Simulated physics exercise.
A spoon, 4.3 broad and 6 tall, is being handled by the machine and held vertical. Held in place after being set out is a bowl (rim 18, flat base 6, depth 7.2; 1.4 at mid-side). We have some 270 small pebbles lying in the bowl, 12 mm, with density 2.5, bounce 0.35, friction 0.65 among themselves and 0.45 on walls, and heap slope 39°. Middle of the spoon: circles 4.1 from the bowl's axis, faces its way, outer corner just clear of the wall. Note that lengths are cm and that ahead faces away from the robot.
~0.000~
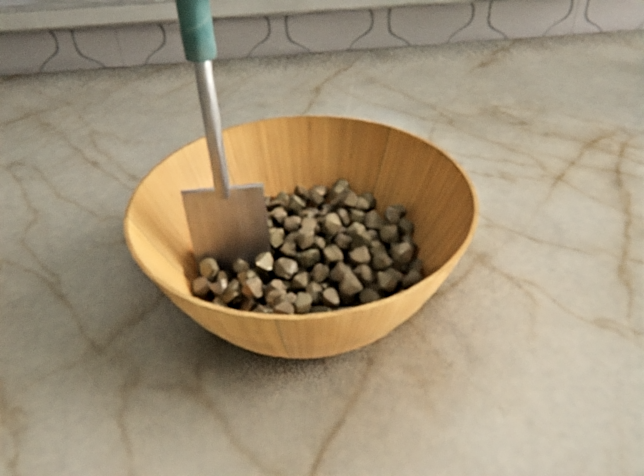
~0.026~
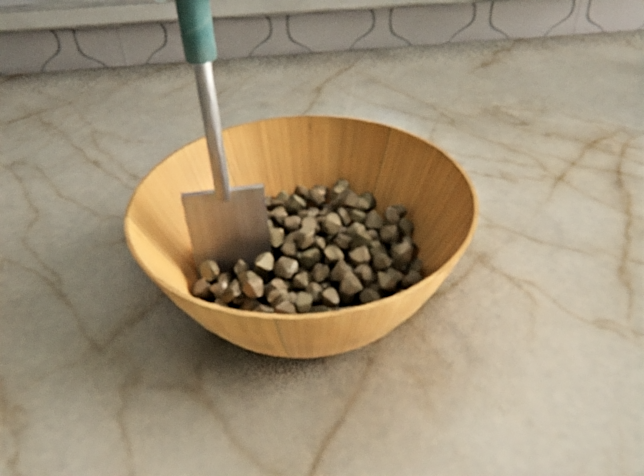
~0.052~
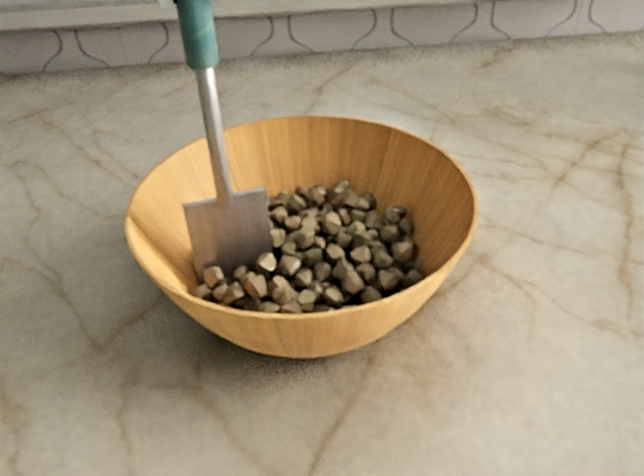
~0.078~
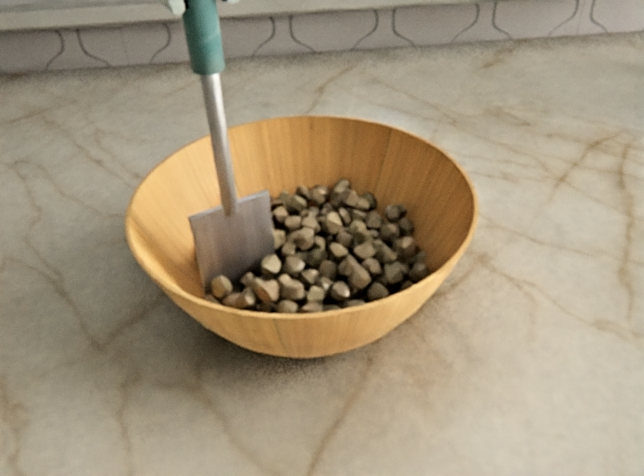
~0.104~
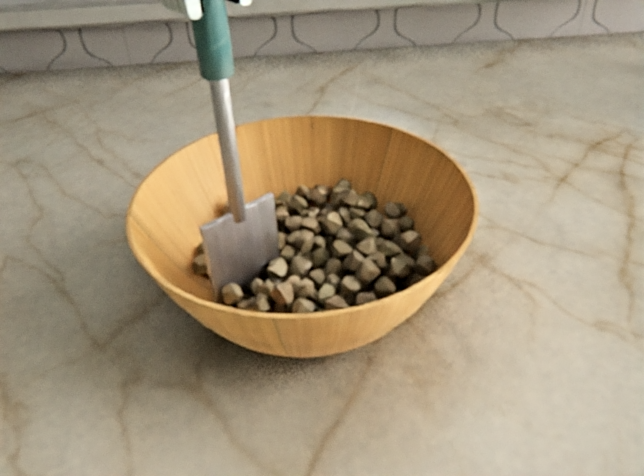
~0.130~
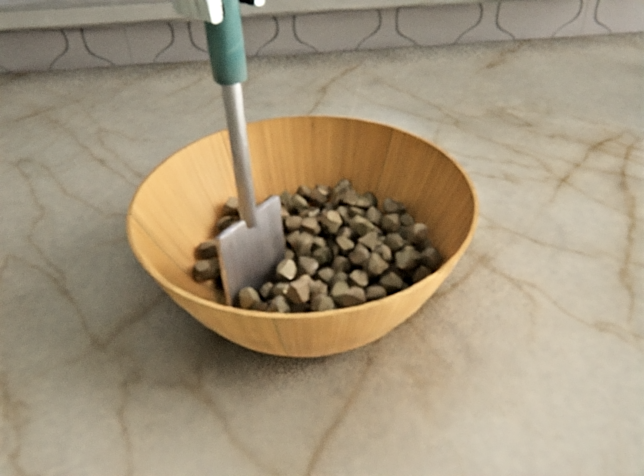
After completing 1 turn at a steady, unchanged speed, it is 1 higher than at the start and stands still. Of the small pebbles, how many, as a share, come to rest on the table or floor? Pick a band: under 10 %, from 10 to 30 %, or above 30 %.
Under 10 %.
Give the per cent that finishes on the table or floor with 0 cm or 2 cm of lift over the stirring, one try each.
It comes to about 5 per cent and about 0 per cent.
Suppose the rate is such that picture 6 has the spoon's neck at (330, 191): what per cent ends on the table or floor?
I'd say near 25 per cent.
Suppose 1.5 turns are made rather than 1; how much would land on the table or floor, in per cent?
Estimate: About 5 percent.
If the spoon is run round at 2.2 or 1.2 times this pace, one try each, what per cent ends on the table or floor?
Around 25 percent for the first try and 5 percent for the second.
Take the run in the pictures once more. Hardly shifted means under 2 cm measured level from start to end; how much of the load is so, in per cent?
Around 15 in a hundred, roughly.
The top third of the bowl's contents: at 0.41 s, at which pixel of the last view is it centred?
I'd point to somewhere close to (394, 189).
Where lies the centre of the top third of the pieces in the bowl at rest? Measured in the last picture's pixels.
Roughly pixel (238, 271).
After 0.41 s, 169° round, highest piece 9 above the table; 272 in the bowl.
After 0.69 s, 291° round, highest piece 9 above the table; 263 in the bowl, 6 on the table or floor, 3 in flight or on the tool.
After 1.03 s, 0° round, highest piece 8 above the table; 262 in the bowl, 10 on the table or floor.
After 1.73 s, 0° round, highest piece 8 above the table; 262 in the bowl, 10 on the table or floor.
At rest, 262 in the bowl, 10 on the table or floor. That is 4 % on the table or floor.
